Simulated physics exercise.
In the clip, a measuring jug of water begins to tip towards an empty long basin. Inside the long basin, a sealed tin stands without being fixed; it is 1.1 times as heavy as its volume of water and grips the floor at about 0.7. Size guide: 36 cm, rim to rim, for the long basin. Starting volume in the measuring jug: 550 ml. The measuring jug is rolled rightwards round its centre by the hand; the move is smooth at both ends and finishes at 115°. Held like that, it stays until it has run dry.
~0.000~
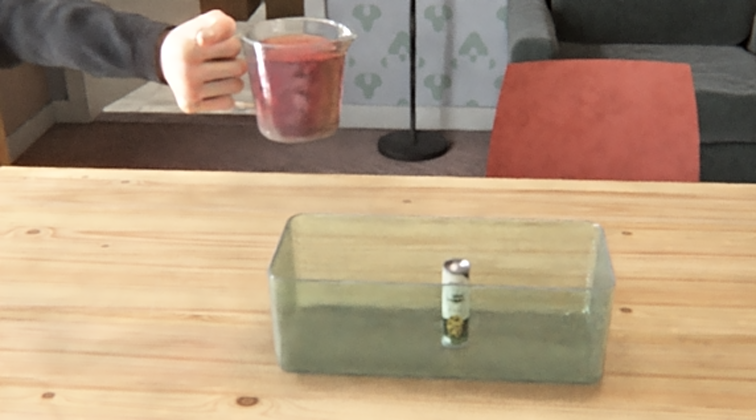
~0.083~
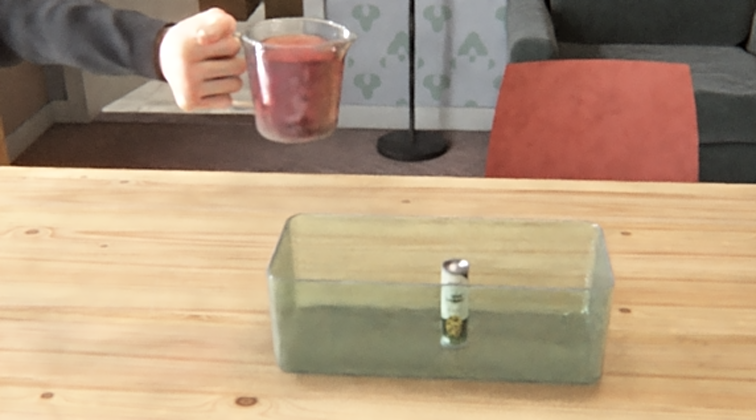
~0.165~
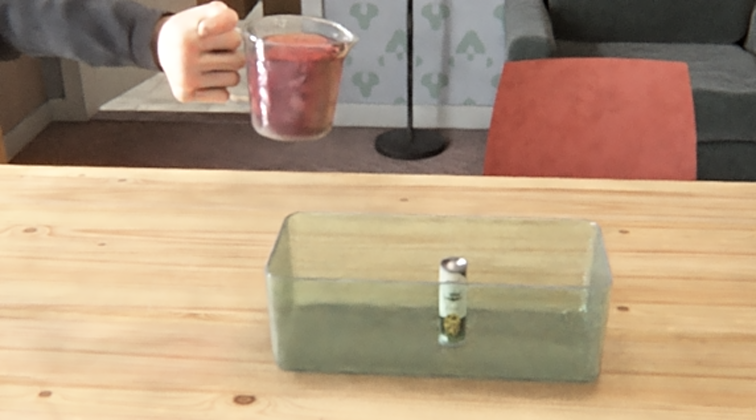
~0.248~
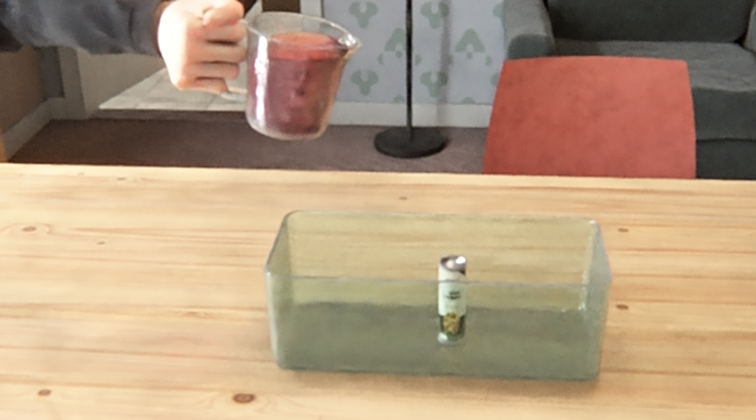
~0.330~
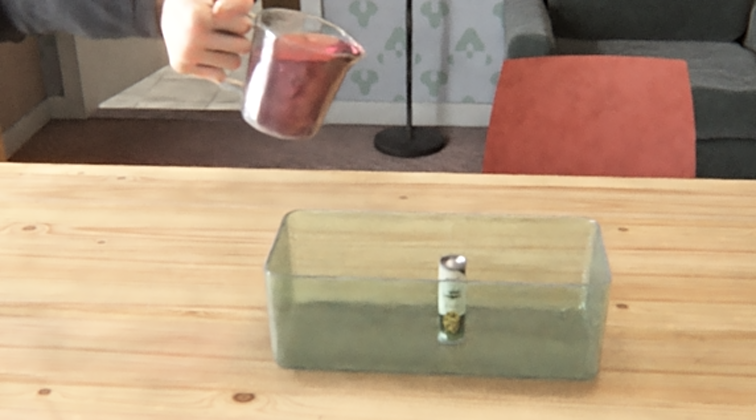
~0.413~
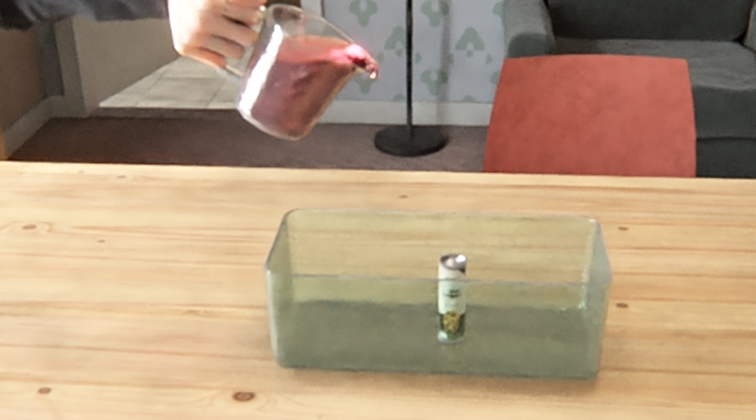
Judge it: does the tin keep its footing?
Looks like it will overturn.
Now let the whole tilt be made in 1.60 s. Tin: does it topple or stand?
Result: Tin tipped over.
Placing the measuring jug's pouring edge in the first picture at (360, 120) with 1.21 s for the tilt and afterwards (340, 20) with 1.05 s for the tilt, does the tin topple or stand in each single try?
Try 1: Still standing; try 2: Tipped over.
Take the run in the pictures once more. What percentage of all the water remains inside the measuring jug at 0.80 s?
Portion remaining: Approx. 48 per cent.
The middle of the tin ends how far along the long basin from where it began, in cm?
Net tin displacement: Roughly 9.0 cm.
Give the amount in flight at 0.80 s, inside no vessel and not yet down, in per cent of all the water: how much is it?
I'd say close to 30 per cent.
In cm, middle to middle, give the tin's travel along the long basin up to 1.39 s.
Near 9 cm of travel.
After 0.80 s the tilt is 86° and 48 per cent is still to pour; the tin stands where it began.
After 1.09 s the tilt is 112° and 4 per cent is still to pour; the tin leans 25°.
After 1.39 s the tilt is 115° and 0 per cent is still to pour; the tin lies on its side.
After 1.71 s the tilt is 115° and 0 per cent is still to pour; the tin lies on its side.
In the end the tin lies on its side.
